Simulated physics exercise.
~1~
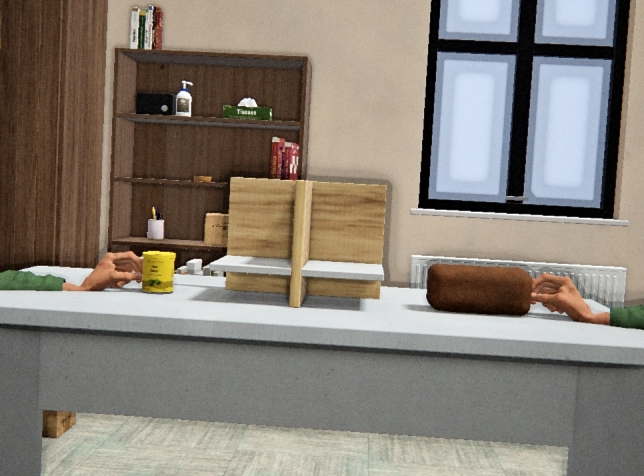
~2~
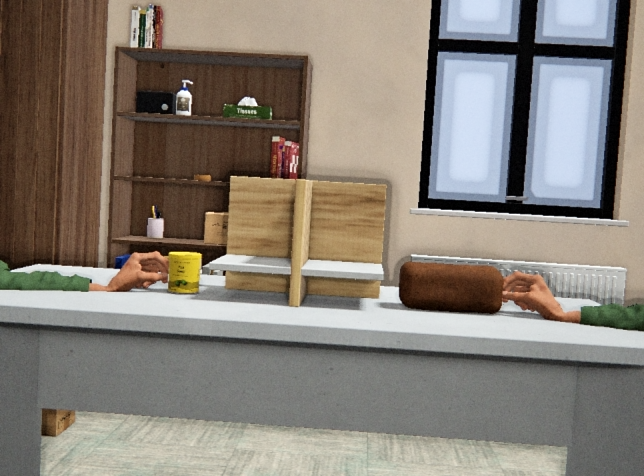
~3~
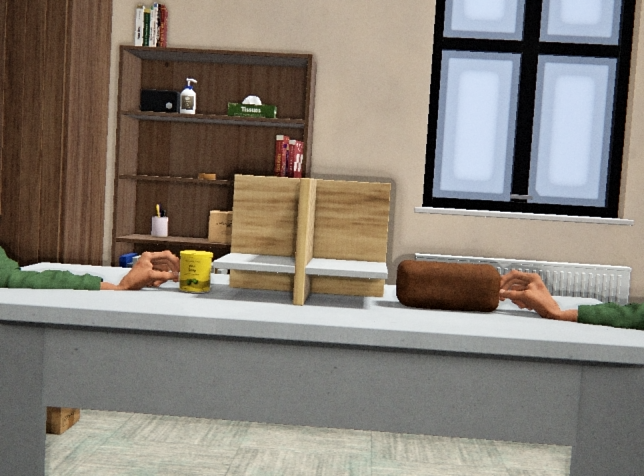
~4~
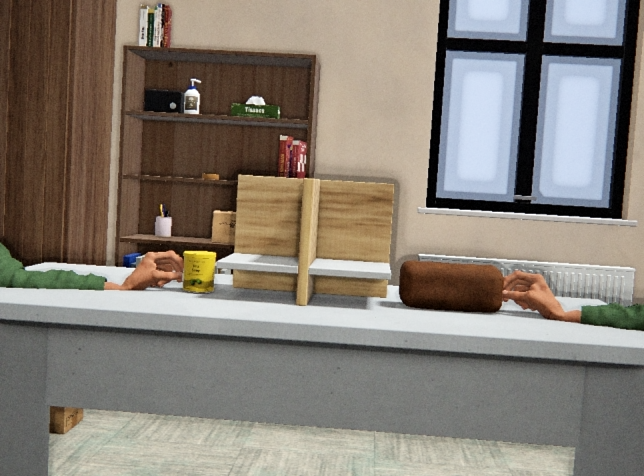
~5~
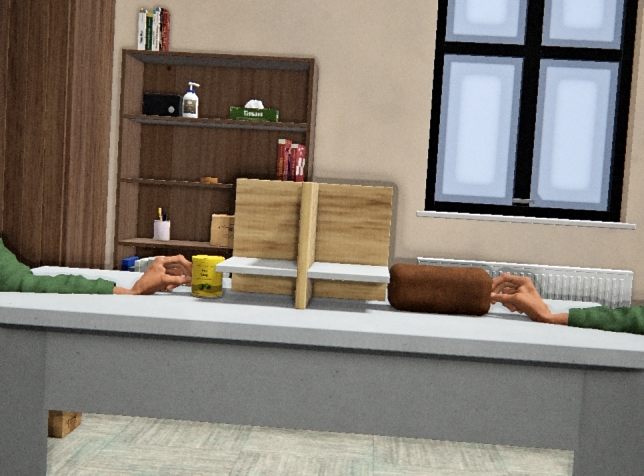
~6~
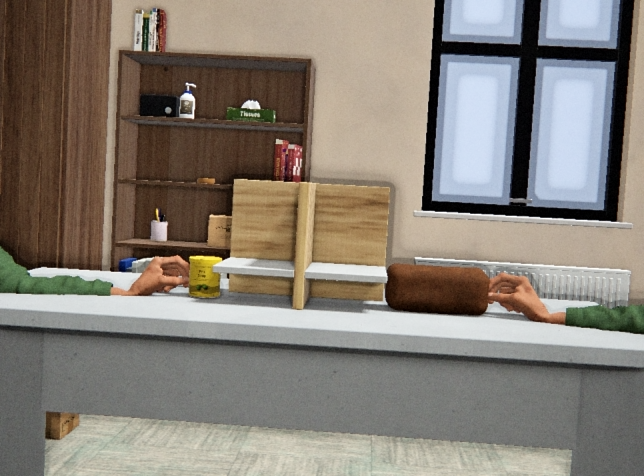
Two hands in green sleeves reach in from either side of a pale grey table, seen from the front by a gently swaying camera. The left hand holds an upright yellow tin, the right a brown loaf, and between them stands a wooden rack with a low white shelf on each side. A dark bookcase and a window are behind. The hands slide the tin right and the loaf left, pause briefly, then push both closer. At the end both rest at the shelf openings, each too tall to fit underneath.
